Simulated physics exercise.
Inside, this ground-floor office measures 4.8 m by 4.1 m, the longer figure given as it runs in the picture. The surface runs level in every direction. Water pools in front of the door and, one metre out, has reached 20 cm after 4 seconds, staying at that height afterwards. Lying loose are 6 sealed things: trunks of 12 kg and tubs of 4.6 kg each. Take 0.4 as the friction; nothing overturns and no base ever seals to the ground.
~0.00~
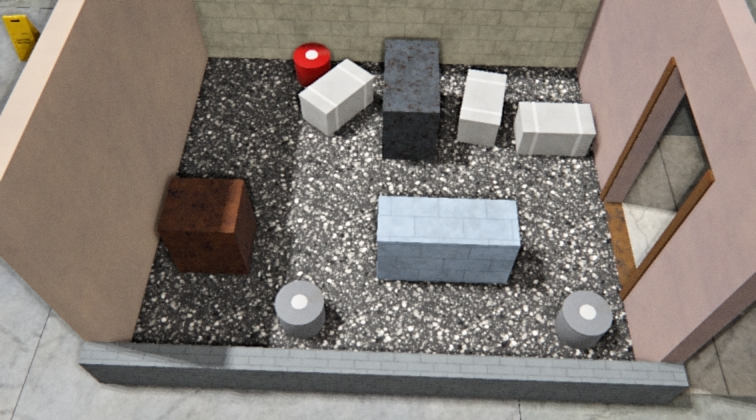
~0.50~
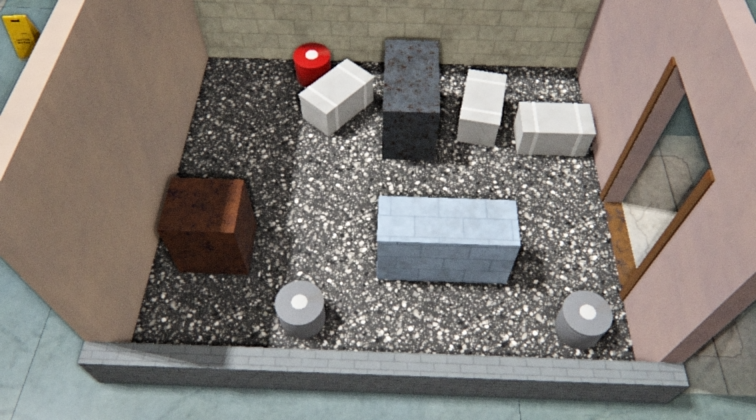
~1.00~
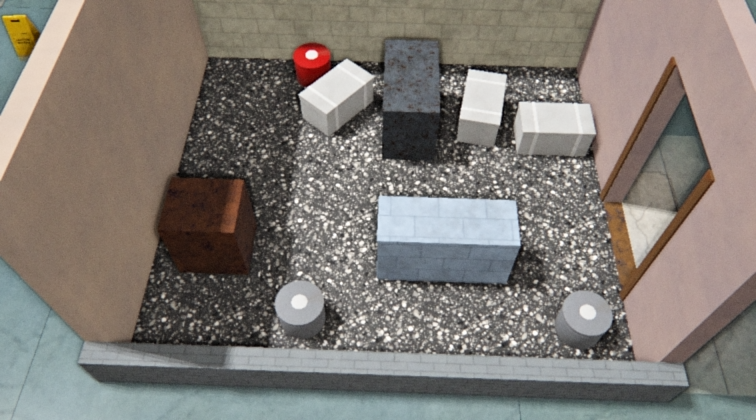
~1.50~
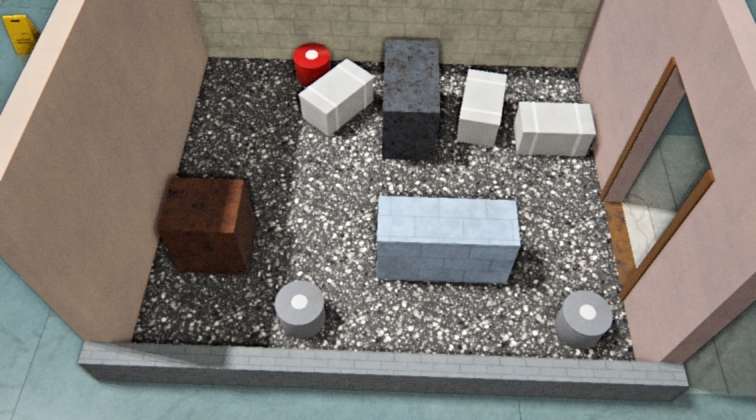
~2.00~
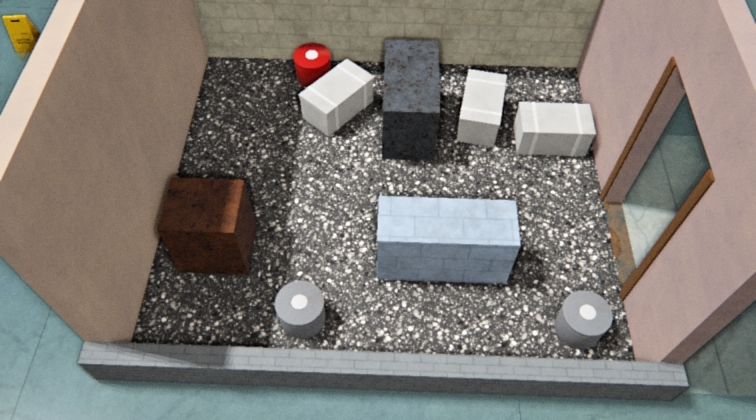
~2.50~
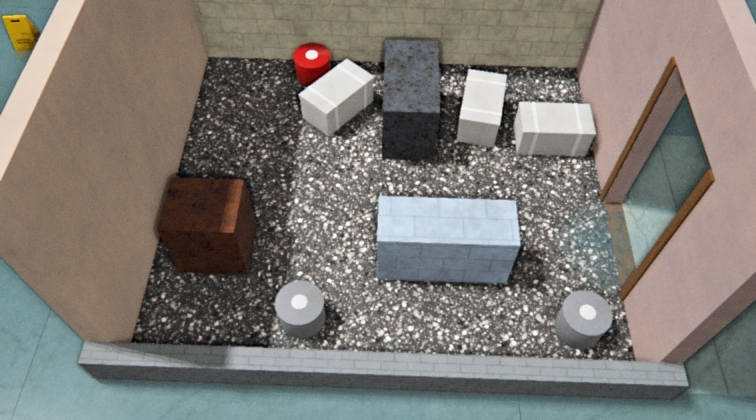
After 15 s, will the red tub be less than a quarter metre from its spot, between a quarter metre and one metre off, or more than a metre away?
The red tub will be between a quarter metre and one metre off.
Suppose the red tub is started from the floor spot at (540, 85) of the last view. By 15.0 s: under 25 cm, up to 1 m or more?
I'd say it goes a long distance.
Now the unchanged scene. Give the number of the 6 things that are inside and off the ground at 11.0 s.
The number is 5.
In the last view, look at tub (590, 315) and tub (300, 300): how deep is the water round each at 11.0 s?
First roughly 7 cm, second roughly 10 cm.
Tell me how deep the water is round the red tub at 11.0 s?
About 5 cm.
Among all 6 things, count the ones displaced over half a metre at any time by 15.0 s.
Count: 5.
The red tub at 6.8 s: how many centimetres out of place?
About 0 cm.
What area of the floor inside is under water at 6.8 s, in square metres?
Some 14 m2.
After 3.5 s the red tub is near (312, 55), 0.0 m from its start, aground; 0 afloat.
After 6.8 s the red tub is near (312, 55), 0.0 m from its start, aground; 1 afloat.
After 11.0 s the red tub is near (278, 101), 0.9 m from its start, afloat; 5 afloat.
After 15.0 s the red tub is near (339, 67), 0.4 m from its start, afloat; 6 afloat.
